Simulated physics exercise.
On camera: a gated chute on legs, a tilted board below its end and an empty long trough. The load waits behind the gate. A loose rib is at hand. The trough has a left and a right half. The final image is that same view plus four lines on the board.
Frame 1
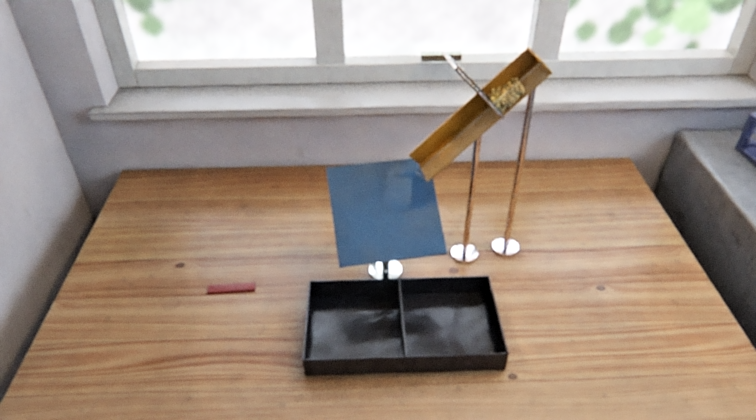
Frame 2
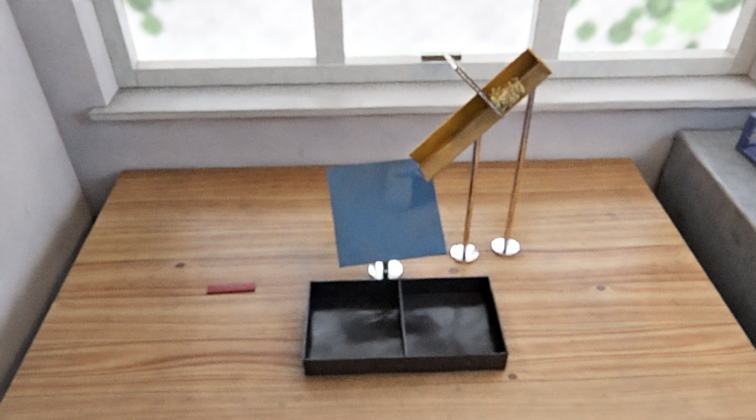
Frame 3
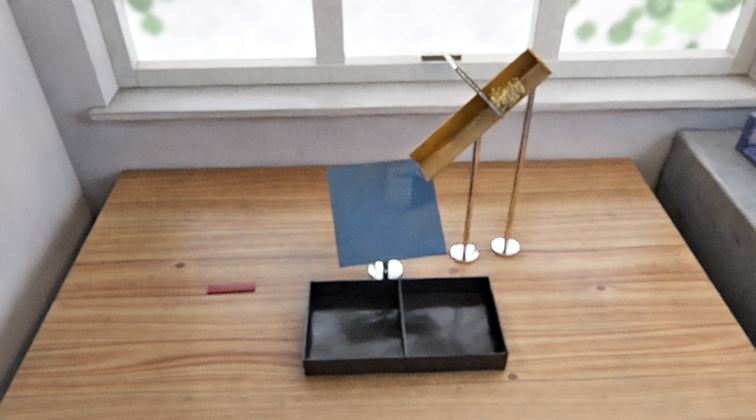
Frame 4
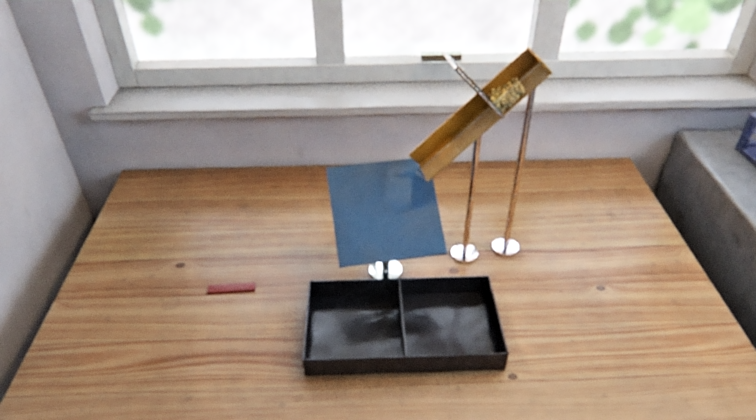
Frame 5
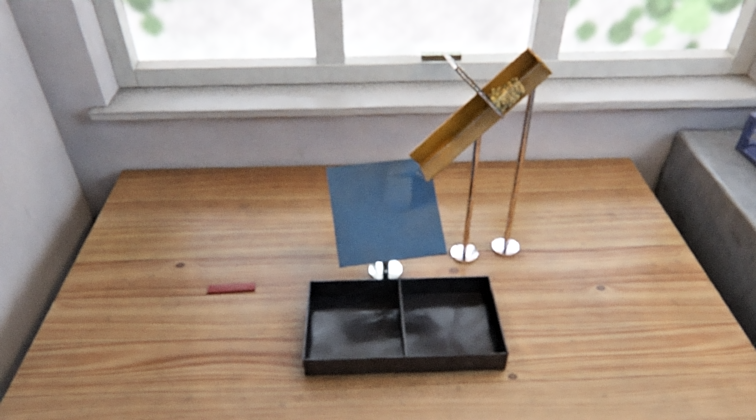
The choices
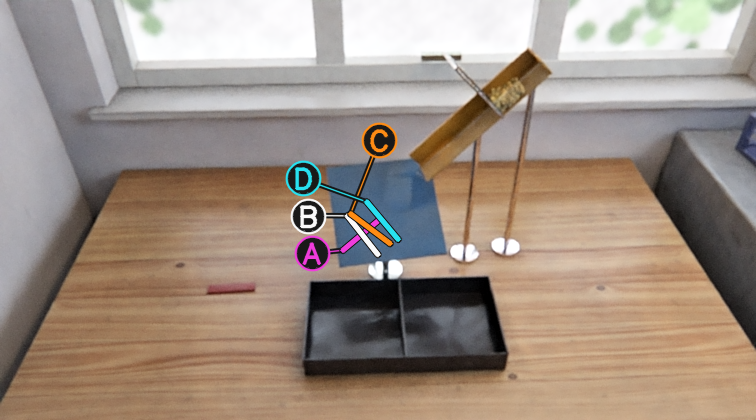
The clip opens on a wooden table by a window, where a sloping golden-brown chute on thin legs holds a small pile of yellowish pieces above a tilted blue board. A black two-part tray sits in front, with a red strip lying to the left, and nothing visibly moves throughout.
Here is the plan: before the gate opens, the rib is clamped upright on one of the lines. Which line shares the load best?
B beats the others.
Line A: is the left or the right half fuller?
More lands on the left.
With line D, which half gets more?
The right half.
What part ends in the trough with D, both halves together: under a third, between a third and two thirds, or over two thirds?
It is over two thirds.
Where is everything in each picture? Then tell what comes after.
The first frame shows load behind the gate at (504, 96), soya beans; lip of the chute at (423, 173), sloping fairly steeply.
The second frame shows middle of the board at (386, 210), tilted fairly steeply; middle of its low edge at (394, 260); of its high edge at (378, 162).
The third frame shows front corners of the trough at (304, 360) and (508, 353); front end of its middle wall at (406, 356); gate still shut at (482, 94).
The fourth frame shows middle of the load at (504, 96); lip at (423, 173).
The fifth frame shows middle of the load at (504, 96); lip at (423, 173).
On the marked copy, line A from (380, 218) to (342, 250); line B from (347, 215) to (377, 254); line C from (350, 213) to (390, 243); line D from (366, 201) to (398, 239).
With A, of what is caught, most in the left half, about a quarter in the right.
With B, of what is caught, about half in the left half, about half in the right.
With C, of what is caught, a small part in the left half, nearly all in the right.
With D, of what is caught, a stray few in the left half, nearly all in the right.
